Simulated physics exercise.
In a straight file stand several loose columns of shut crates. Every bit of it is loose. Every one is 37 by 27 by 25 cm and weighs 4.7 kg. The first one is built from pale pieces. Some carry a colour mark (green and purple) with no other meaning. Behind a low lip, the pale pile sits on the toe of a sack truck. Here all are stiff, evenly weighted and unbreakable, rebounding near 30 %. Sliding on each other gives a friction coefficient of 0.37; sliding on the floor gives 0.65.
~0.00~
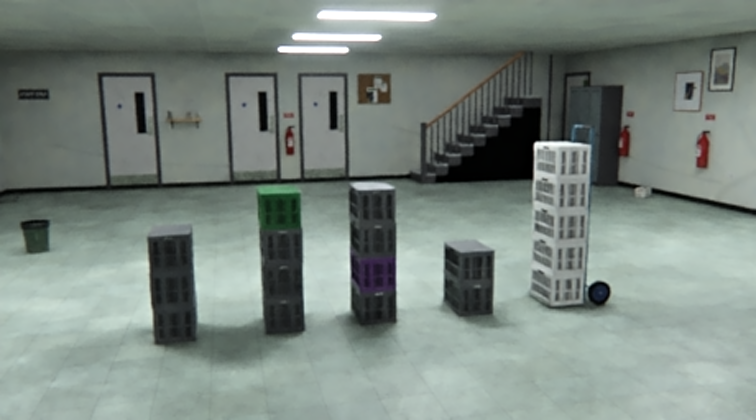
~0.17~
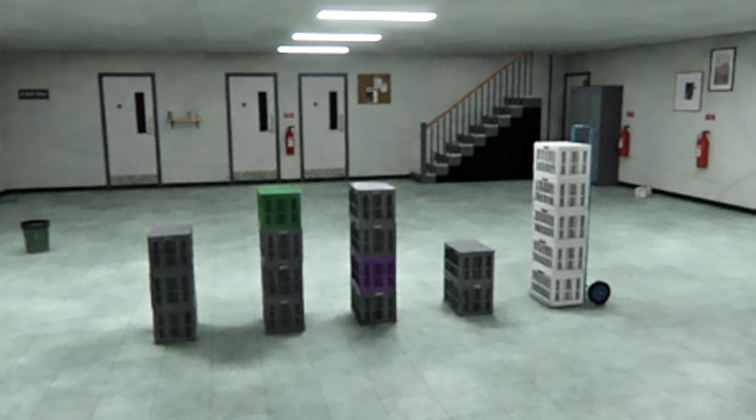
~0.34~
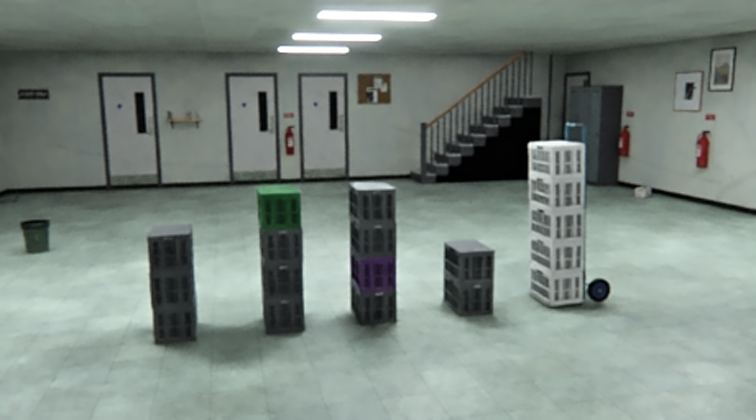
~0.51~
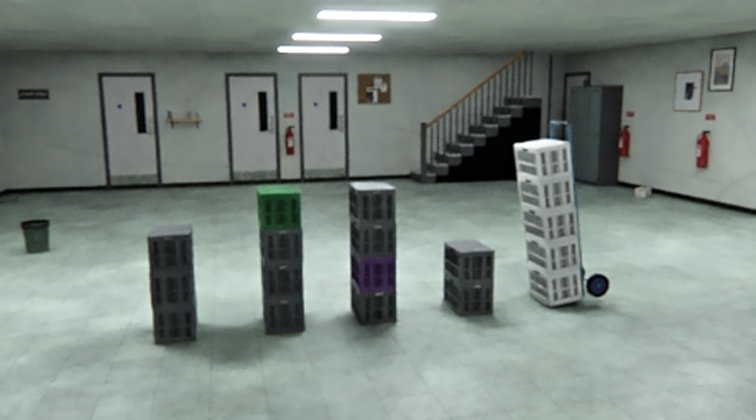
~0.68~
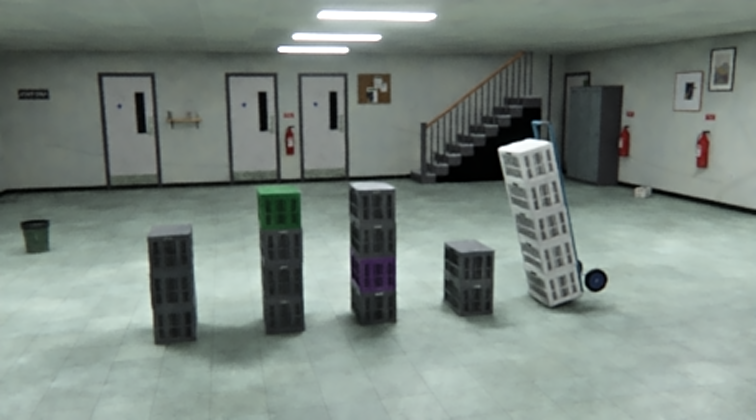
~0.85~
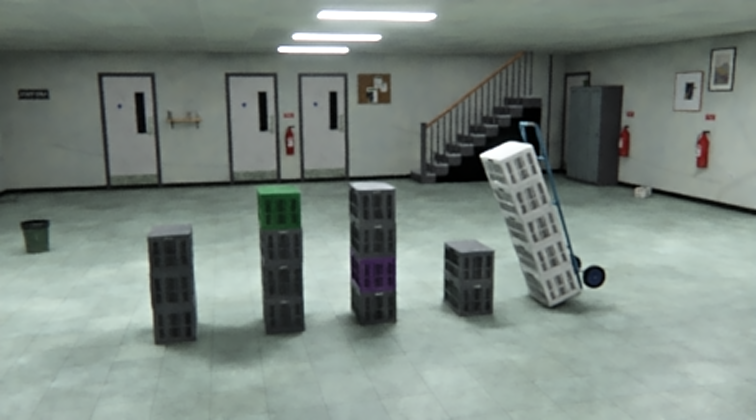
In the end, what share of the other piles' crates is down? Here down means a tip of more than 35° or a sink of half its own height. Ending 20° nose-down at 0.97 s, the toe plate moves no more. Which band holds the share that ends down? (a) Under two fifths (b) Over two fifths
Under two fifths.
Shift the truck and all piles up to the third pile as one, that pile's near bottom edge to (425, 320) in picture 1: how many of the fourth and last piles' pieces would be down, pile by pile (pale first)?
Fourth 0, last 0.
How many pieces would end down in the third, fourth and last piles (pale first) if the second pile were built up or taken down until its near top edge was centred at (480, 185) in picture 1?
Down by pile: Third 3, fourth 4, last 3.
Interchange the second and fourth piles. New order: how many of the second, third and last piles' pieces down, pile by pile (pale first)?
After the swap, the second pile would have 4 down, the third 3 and the last 2.
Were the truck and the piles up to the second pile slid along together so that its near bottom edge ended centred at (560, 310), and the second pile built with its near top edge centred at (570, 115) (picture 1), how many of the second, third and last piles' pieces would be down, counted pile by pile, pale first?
Then second 6, third 3, last 1.
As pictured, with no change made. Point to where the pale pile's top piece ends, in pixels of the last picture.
End position: Near (413, 299) px.
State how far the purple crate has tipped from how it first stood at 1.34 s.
About 0 degrees.
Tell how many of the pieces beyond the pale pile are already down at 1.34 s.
It's 0 by that point.
Around 1.04 s, 0 of the pale pile down; none of the 13 other crates down.
Around 1.34 s, 5 of the pale pile down; none of the 13 other crates down, 1 disturbed.
Around 1.78 s, 5 of the pale pile down; none of the 13 other crates down, 5 disturbed; purple crate displaced 7 cm.
Finally (2.6 s), 5 of the pale pile down; 1 of the 13 other crates down; purple crate displaced 10 cm; green crate unmoved. That is 8 per cent. Seen by the last camera, middles, purple crate near (359, 269), green crate near (279, 207).
